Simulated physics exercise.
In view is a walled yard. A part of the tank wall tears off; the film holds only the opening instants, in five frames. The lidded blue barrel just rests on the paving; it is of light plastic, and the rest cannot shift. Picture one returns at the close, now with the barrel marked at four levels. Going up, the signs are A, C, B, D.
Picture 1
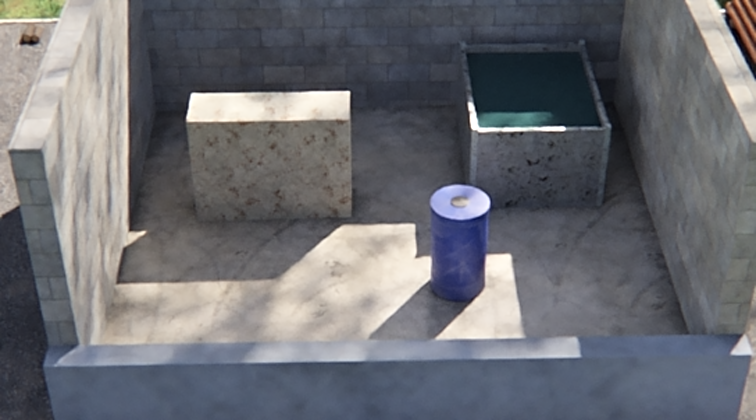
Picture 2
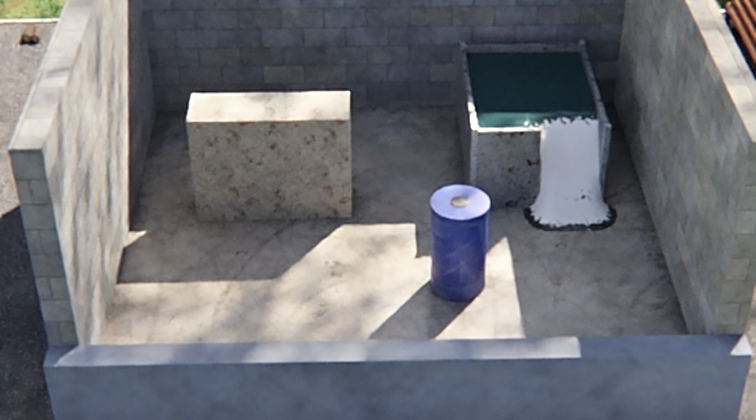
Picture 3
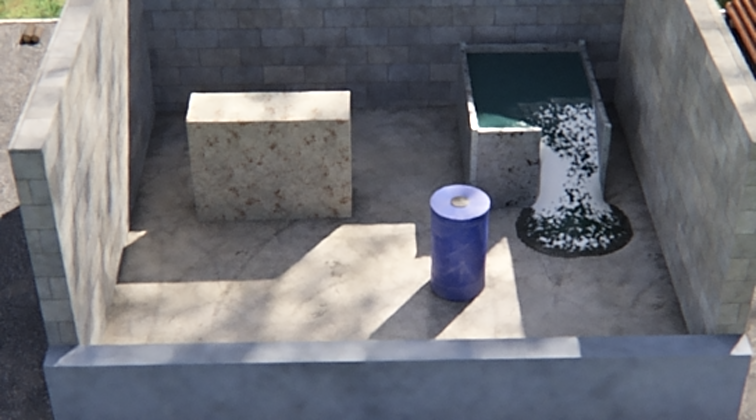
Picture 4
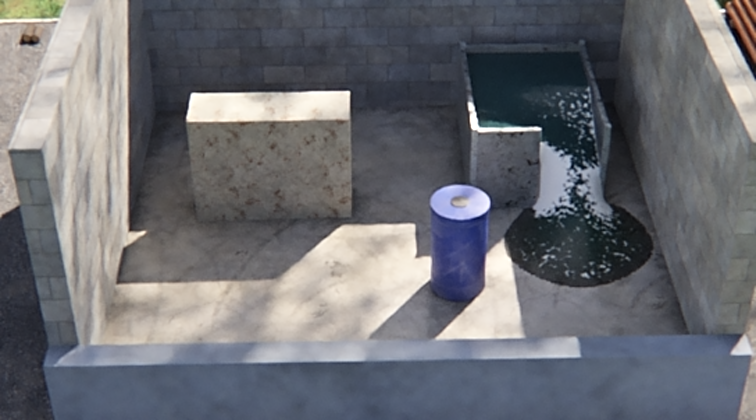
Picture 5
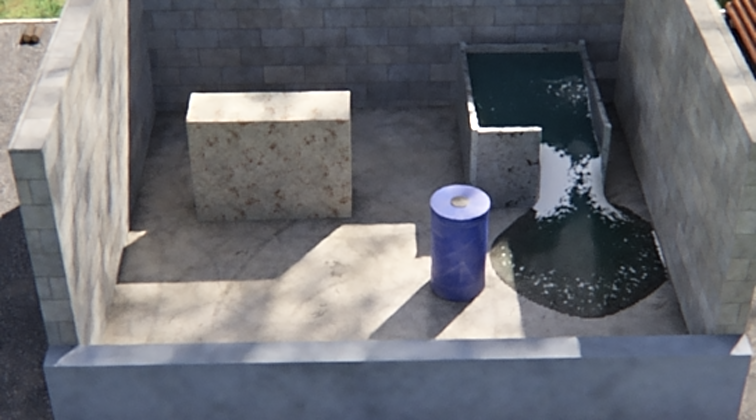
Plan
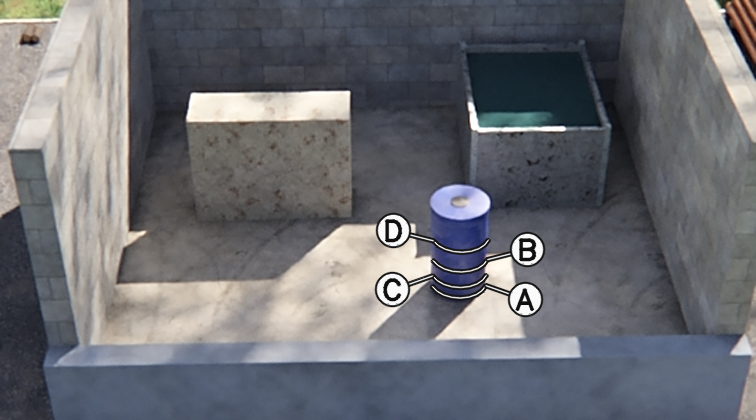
The footage shows a walled yard with a pale block, a blue barrel and a full tank of dark green liquid; liquid pours through the tank's front right side, and a dark pool spreads across the ground towards the barrel.
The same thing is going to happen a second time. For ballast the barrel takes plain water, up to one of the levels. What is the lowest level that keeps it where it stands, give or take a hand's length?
Use level C.
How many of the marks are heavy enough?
Three of them.
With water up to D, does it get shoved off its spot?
No, not at all.
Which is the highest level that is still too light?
That is level A.
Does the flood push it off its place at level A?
Yes, it does.
In white, A at (460, 298); B at (461, 272); C at (460, 287); D at (462, 252); from the bottom up A, C, B, D.
For level A, it is pushed about half its own width away.
For level B, it does not move.
For level C, it does not move.
For level D, it does not move.
